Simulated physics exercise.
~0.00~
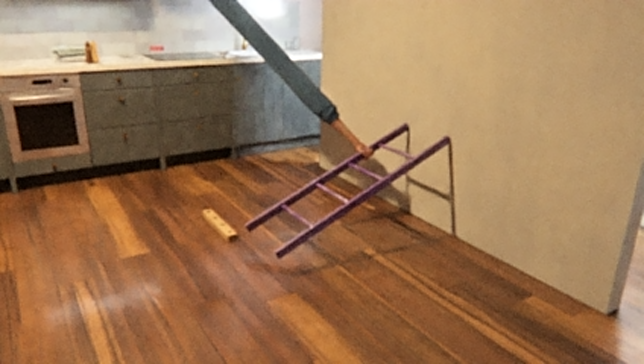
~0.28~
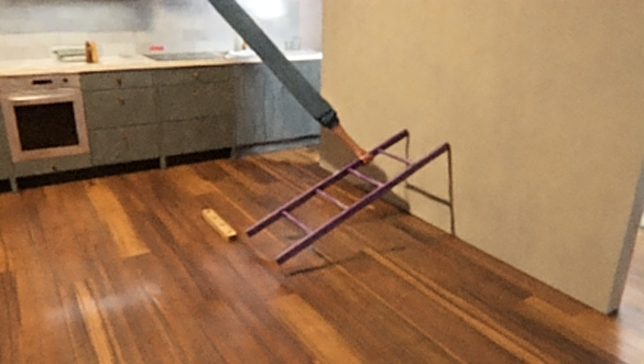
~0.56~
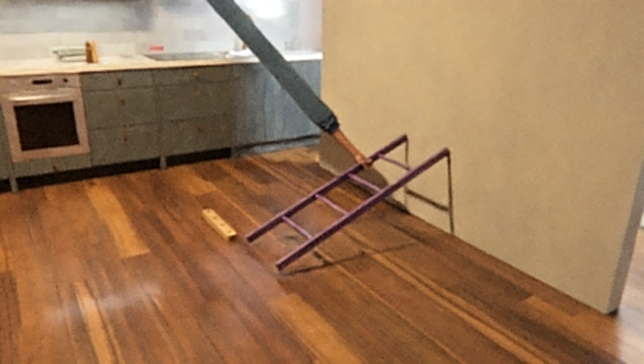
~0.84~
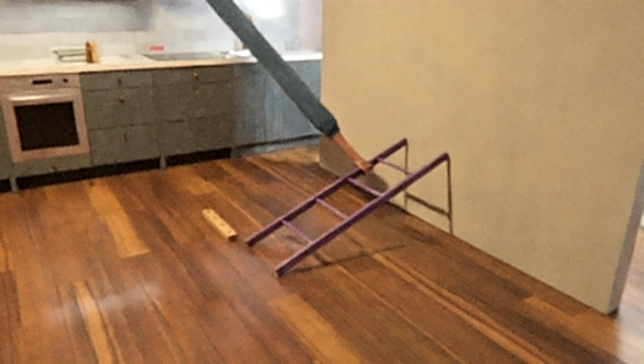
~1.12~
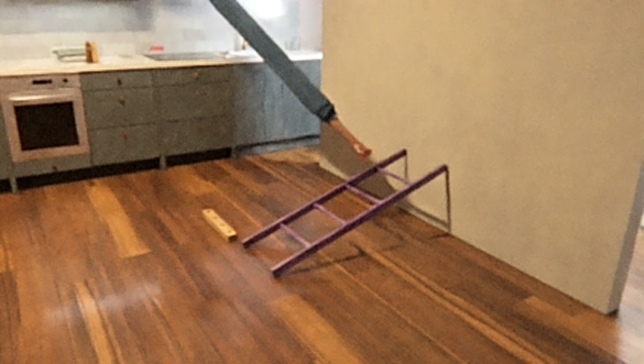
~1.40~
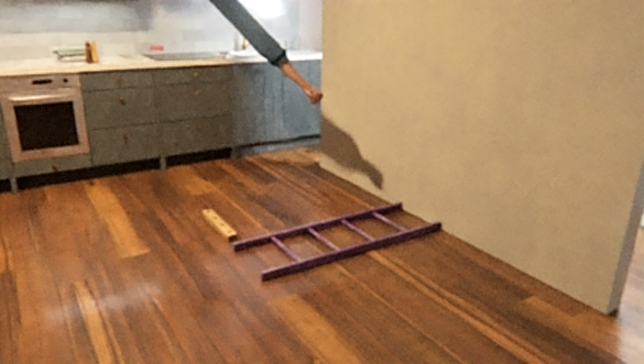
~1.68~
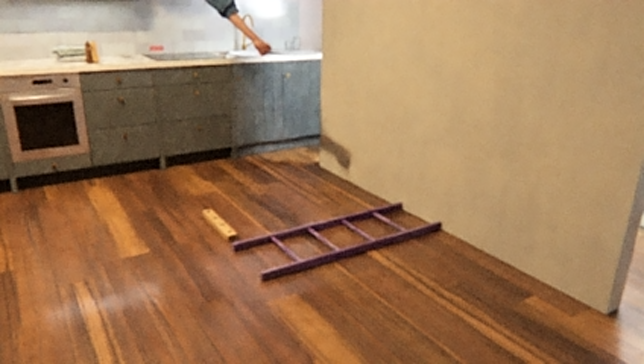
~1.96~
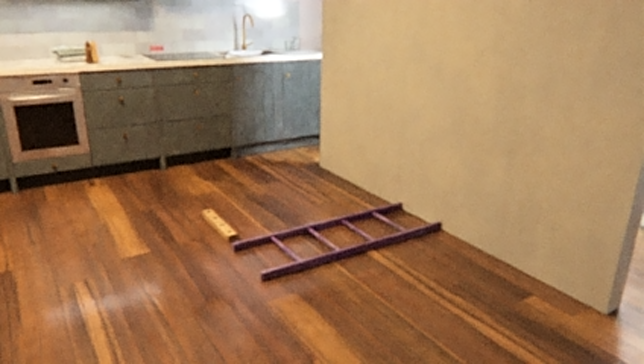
A purple ladder leaning at a low slant against a wall was held by a hand, and its top edged down a little. Once the hand let go and drew away, the ladder slid down and ended flat on the wooden floor, beside a small wood strip.
